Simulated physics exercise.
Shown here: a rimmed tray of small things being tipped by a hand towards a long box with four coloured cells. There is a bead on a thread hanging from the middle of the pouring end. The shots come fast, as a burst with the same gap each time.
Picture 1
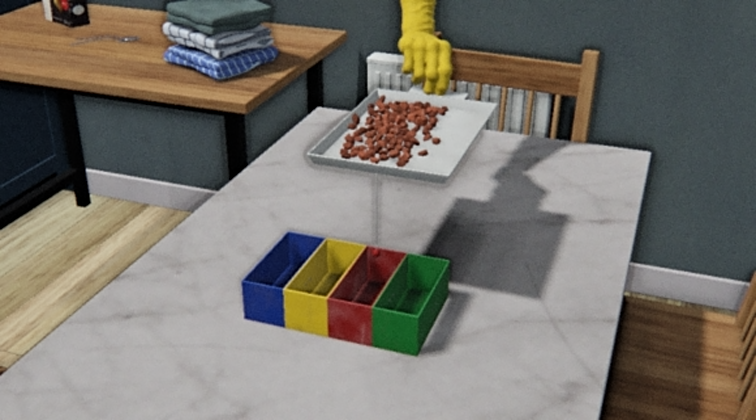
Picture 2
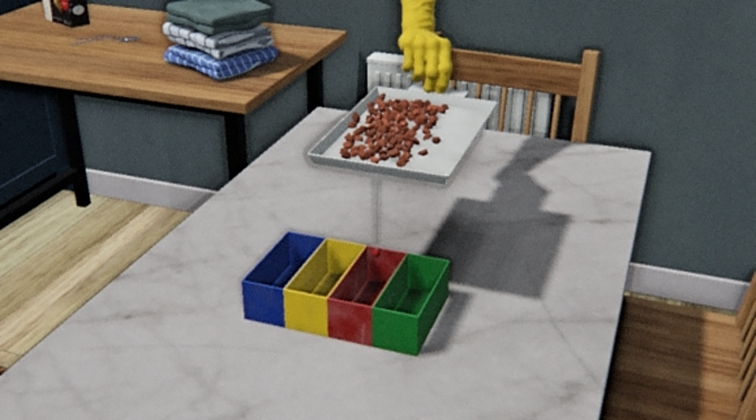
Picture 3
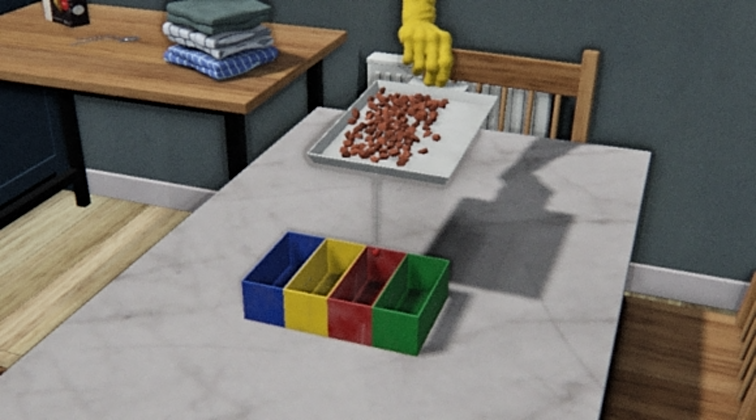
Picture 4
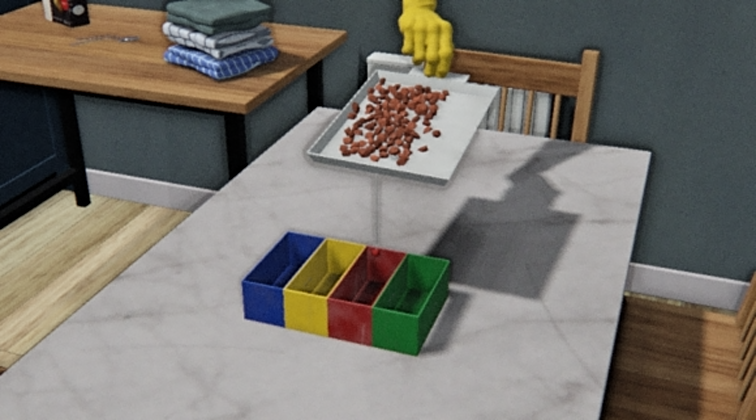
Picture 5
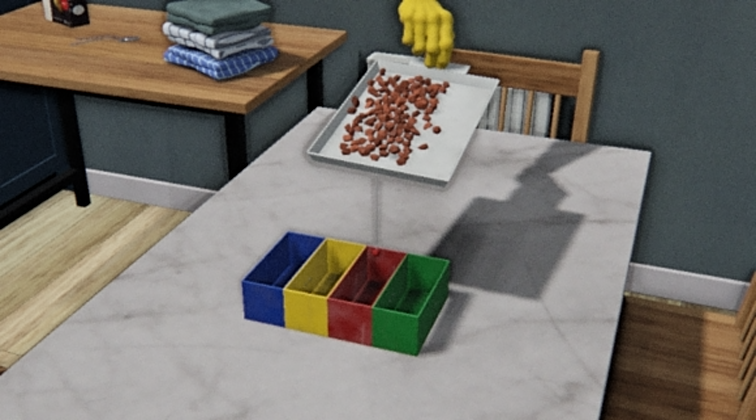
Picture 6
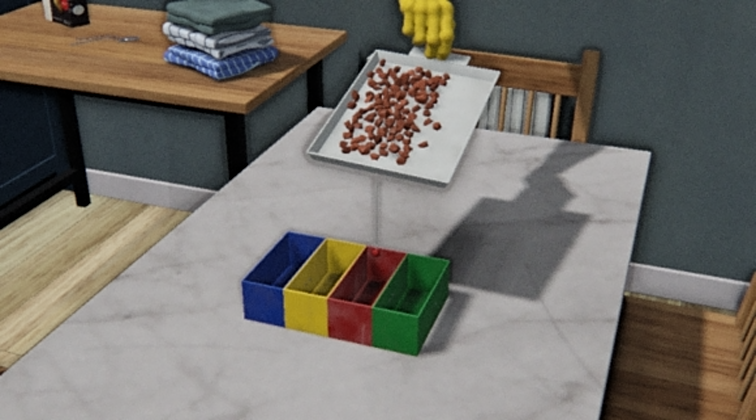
At the start, a yellow-gloved hand holds a rimmed tray of reddish-brown bits almost level above a box with blue, yellow, red and green cells on a marble table. The hand then slowly raises the tray's far end, tilting it slightly towards the box, while the bits stay on the tray and the box stays still.
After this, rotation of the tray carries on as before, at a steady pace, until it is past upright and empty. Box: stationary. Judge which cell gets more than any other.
Most goes to the green cell.
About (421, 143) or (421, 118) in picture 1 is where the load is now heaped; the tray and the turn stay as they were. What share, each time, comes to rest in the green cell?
You'd get near 50 percent first and near 40 percent after that.
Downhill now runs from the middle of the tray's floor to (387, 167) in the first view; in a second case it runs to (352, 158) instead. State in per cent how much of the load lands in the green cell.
For the first it's near 20 %, for the second near 0 %.
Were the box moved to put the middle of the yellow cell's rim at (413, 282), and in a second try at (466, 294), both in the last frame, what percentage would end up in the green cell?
First placement: Some 0 %; second placement: Some 0 %.
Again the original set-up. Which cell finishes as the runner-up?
The answer is red.
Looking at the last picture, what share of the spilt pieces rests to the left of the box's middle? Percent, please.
Estimate: About 0 per cent.
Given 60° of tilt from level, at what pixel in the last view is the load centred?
Close to (405, 167).
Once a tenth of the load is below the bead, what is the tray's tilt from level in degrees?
Roughly 65 degrees at that moment.
Shortly afterwards, tray tipped steeply; the bulk on the tray; only a few in the green cell; only a few in the red cell; a little falling or outside the box.
Next, tray tipped right over; a little on the tray; near a third in the green cell; near a quarter in the red cell; only a few in the yellow cell; near a third falling or outside the box.
Some moments later, tray tipped past a quarter turn; near half in the green cell; near a quarter in the red cell; a little in the yellow cell; near a quarter falling or outside the box.
In the end, tray tipped past a quarter turn; near half in the green cell; near a quarter in the red cell; a little in the yellow cell; none at all in the blue cell; near a quarter outside the box.
